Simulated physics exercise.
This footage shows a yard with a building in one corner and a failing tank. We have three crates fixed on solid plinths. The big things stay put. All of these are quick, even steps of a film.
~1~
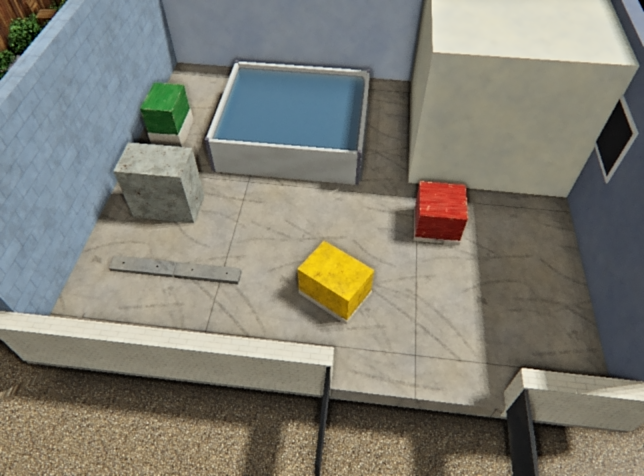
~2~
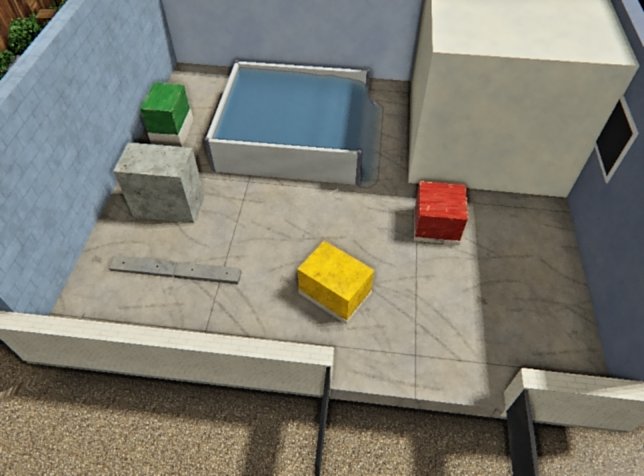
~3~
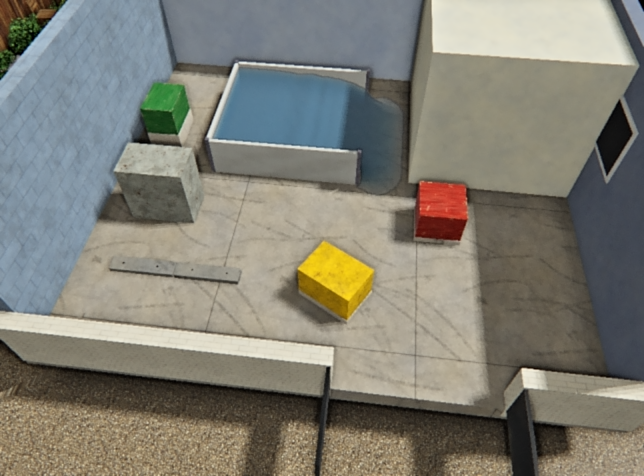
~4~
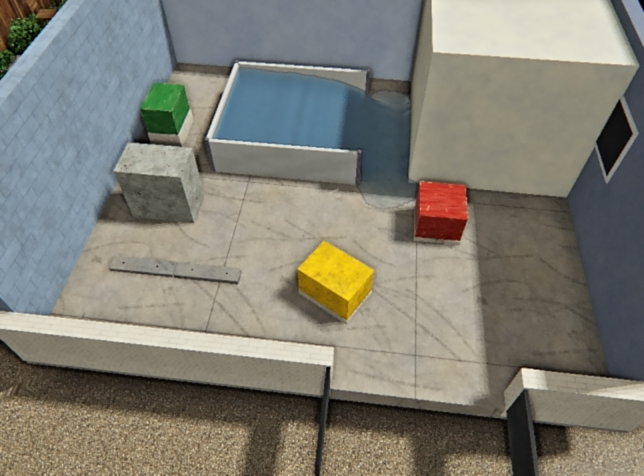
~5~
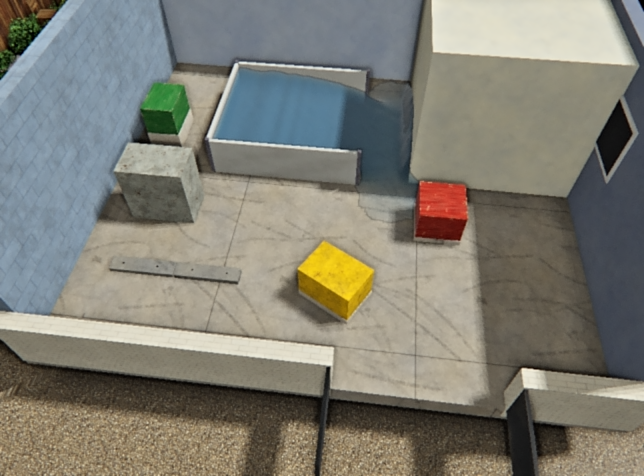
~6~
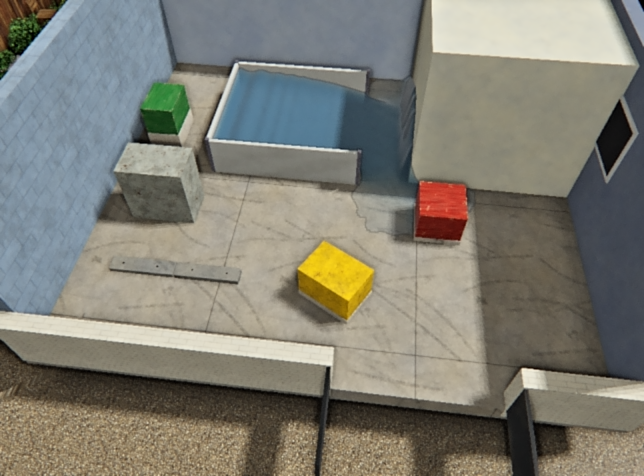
Water tank in a walled yard losing its right side, with water pouring out across the paving toward the pale building and red block.
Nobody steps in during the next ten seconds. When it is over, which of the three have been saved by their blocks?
The green crate has no water on it afterwards; the yellow crate has water on it afterwards; the red crate has water on it afterwards.
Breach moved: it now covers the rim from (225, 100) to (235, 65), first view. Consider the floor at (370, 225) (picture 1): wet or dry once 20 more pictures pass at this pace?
Spared.
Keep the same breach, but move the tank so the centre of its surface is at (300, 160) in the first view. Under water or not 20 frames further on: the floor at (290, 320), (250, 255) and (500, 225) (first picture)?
As listed: No water, free of water, under water.
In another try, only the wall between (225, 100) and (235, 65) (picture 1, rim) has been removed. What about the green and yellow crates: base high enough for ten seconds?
Result - green crate gets flooded, yellow crate gets flooded.
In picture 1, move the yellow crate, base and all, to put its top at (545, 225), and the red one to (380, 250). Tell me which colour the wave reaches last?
That's the green-painted one.
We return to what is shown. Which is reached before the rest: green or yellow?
The yellow-painted one.
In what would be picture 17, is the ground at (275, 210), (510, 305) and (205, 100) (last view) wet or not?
First spot clear, second spot clear, third spot clear.
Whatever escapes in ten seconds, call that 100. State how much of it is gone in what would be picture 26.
I'd put it at 30 per cent.
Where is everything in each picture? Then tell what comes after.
The first picture shows the water tank at (293, 107) is whole and still.
In the second picture, water pours out at (361, 130) and has run to (370, 102).
In the third picture, the front is at (387, 102), out from the gap at (361, 132).
In the fourth picture, the front is at (408, 98), out from the gap at (361, 133).
In the fifth picture, the front is at (408, 86), out from the gap at (361, 133).
In the sixth picture, water pours out at (361, 134) and has run to (467, 206).
A moment on, water covers 20 % of the floor; the green crate not reached, the yellow crate not reached, the red crate water round its plinth.
Next, water covers 35 % of the floor; the green crate not reached, the yellow crate water round its plinth, the red crate water round its plinth.
Then, water covers 55 % of the floor; the green crate water round its plinth, the yellow crate water round its plinth, the red crate water round its plinth.
Later, water covers 80 % of the floor; the green crate water round its plinth, the yellow crate water round its plinth, the red crate water round its plinth.
In the end, water covers 100 % of the floor; the green crate stayed above the water, the yellow crate was topped, the red crate was topped.
